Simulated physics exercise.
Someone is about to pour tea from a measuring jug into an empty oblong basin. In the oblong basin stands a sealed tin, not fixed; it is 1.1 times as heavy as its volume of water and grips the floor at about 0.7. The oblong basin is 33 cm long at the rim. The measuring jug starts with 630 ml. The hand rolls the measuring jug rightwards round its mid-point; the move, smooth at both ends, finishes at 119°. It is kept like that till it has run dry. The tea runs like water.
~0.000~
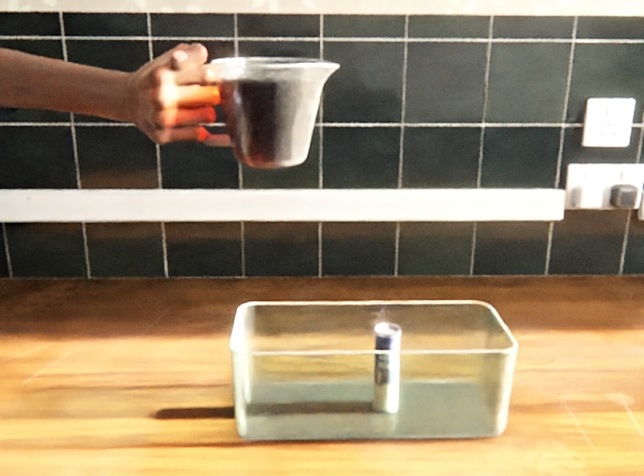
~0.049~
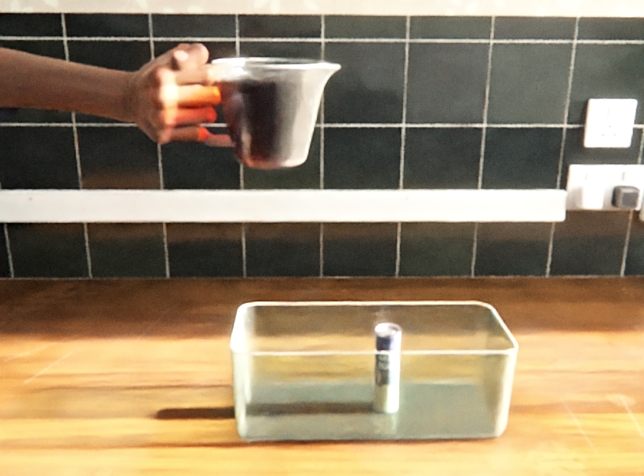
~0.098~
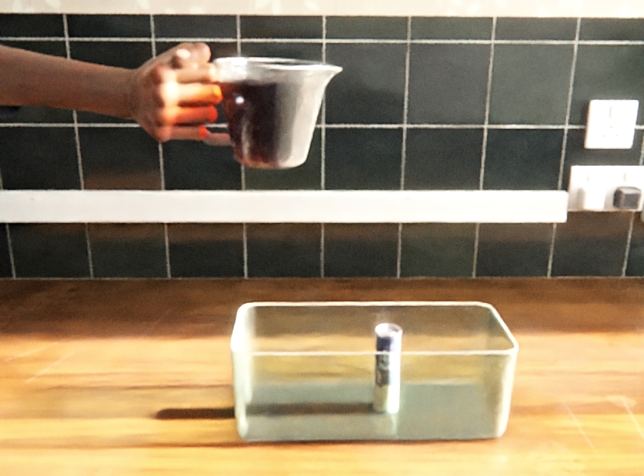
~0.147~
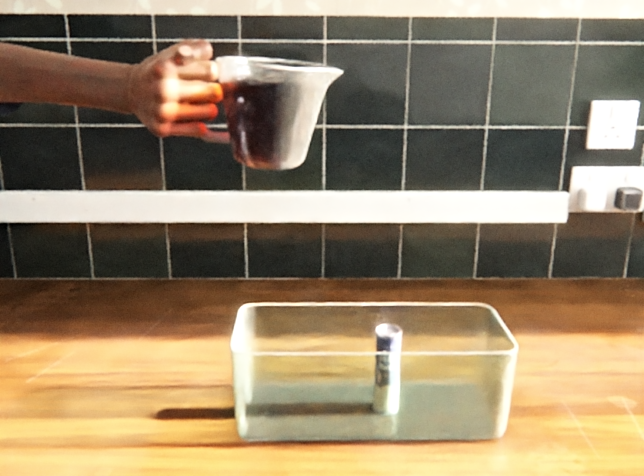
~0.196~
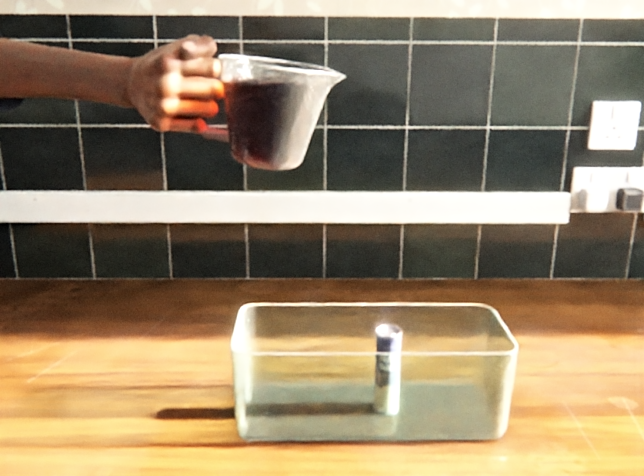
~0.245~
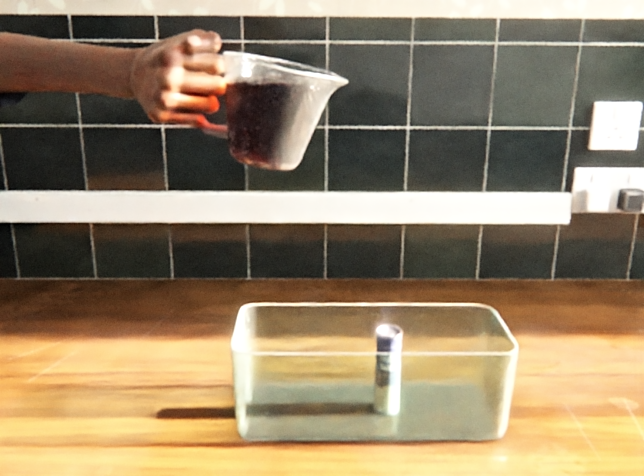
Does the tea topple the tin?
The tin remains upright.
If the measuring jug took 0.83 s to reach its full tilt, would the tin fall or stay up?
Then it falls.
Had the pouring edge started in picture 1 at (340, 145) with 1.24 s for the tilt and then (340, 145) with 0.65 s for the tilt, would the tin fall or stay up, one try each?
First it falls; then it falls.
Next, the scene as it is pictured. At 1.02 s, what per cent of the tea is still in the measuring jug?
Near 4 in a hundred.
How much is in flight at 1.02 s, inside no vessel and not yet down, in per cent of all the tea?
Near 24 in a hundred.
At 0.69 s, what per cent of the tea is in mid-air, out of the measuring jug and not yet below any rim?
Near 32 in a hundred.
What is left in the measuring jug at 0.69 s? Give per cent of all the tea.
Some 62 per cent.
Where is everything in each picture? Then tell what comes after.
In the first frame, it leans 0°; its right rim is at (339, 64); the tea meets the walls at (219, 77) and (323, 78); the oblong basin's rim runs from (235, 328) to (502, 326); the tin's top is at (388, 333).
In the second frame, it leans 0°; its right rim is at (340, 65); the tea meets the walls at (220, 77) and (323, 79).
In the third frame, it leans 2°; its right rim is at (341, 68); the tea meets the walls at (221, 78) and (324, 80).
In the fourth frame, it leans 4°; its right rim is at (343, 71); the tea meets the walls at (223, 77) and (326, 81).
In the fifth frame, it leans 7°; its right rim is at (346, 75); the tea meets the walls at (226, 78) and (329, 82).
In the sixth frame, it leans 11°; its right rim is at (348, 81); the tea meets the walls at (228, 80) and (334, 83).
Then, 0.69 s in, the tilt is 71° and 62 per cent is still to pour; the tin stands where it began.
Then, 1.02 s in, the tilt is 110° and 4 per cent is still to pour; the tin stands where it began.
Then, 1.37 s in, the tilt is 119° and 0 per cent is still to pour; the tin stands where it began.
Then, 1.74 s in, the tilt is 119° and 0 per cent is still to pour; the tin stands where it began.
Finally, the tin stands where it began.
